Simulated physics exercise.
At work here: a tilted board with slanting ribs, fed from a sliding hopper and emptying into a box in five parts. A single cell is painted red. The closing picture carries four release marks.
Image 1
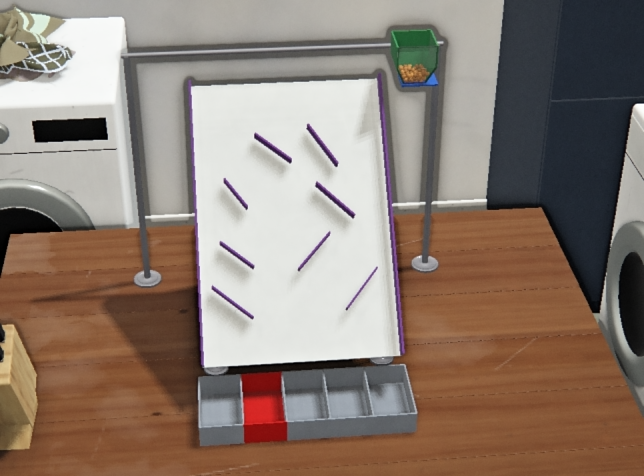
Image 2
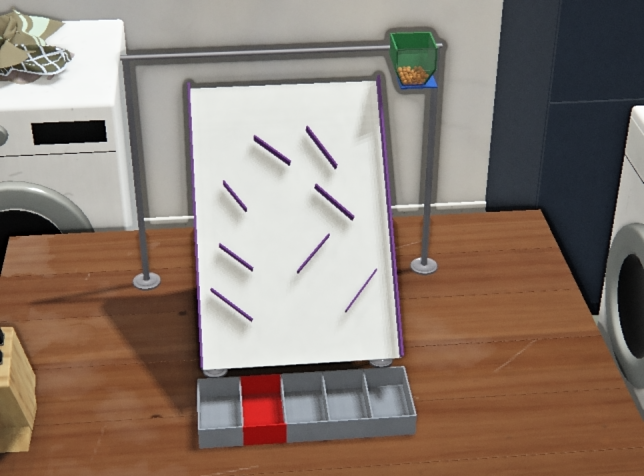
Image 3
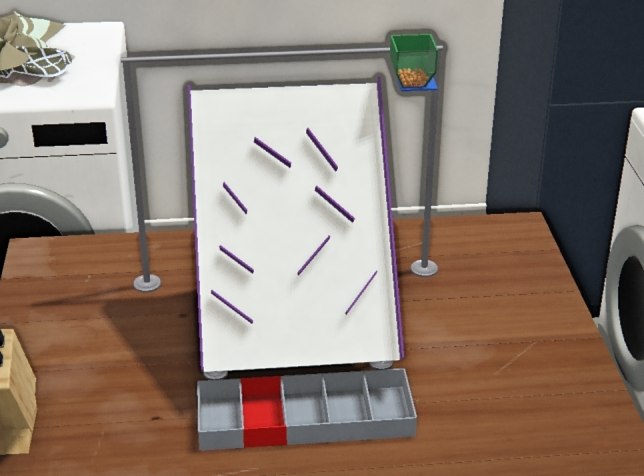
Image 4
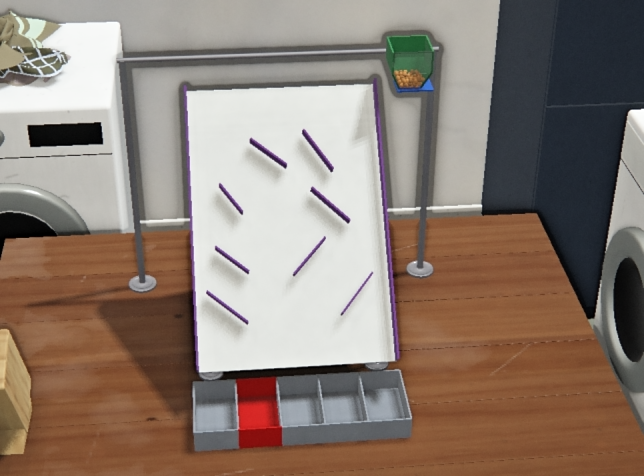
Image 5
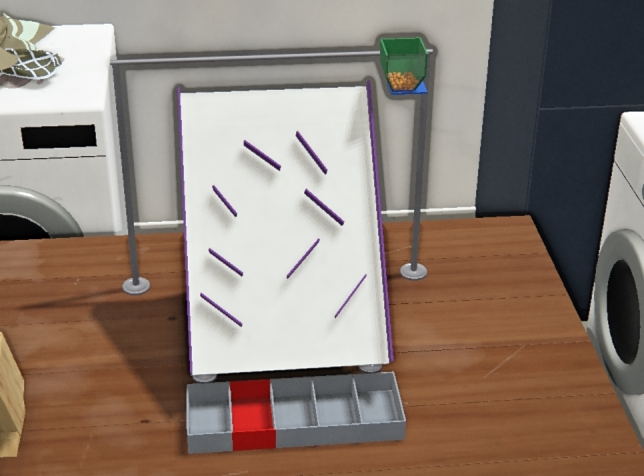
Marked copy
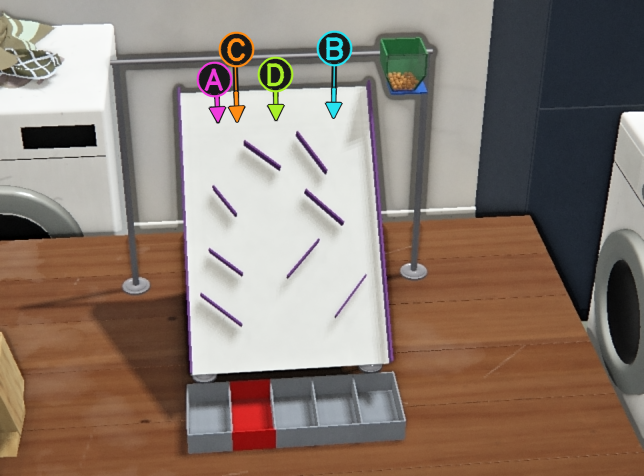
A tilted white board with purple ribs stands still as the view shifts very slightly.
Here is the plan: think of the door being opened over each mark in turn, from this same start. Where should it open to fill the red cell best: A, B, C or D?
I would pick mark D.
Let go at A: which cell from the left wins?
It is the third one.
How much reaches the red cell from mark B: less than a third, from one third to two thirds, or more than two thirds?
It is less than a third.
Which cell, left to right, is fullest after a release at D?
The second from the left.
On the marked copy, mark A meets the board at (217, 116); mark B meets the board at (333, 112); mark C meets the board at (236, 116); mark D meets the board at (275, 114).
With A, a small part in the red cell, about half in other cells, about a third outside the box.
With B, a stray few in the red cell, about two thirds in other cells, about a third outside the box.
With C, a small part in the red cell, about a quarter in other cells, about two thirds outside the box.
With D, about half in the red cell, about a quarter in other cells, about a third outside the box.
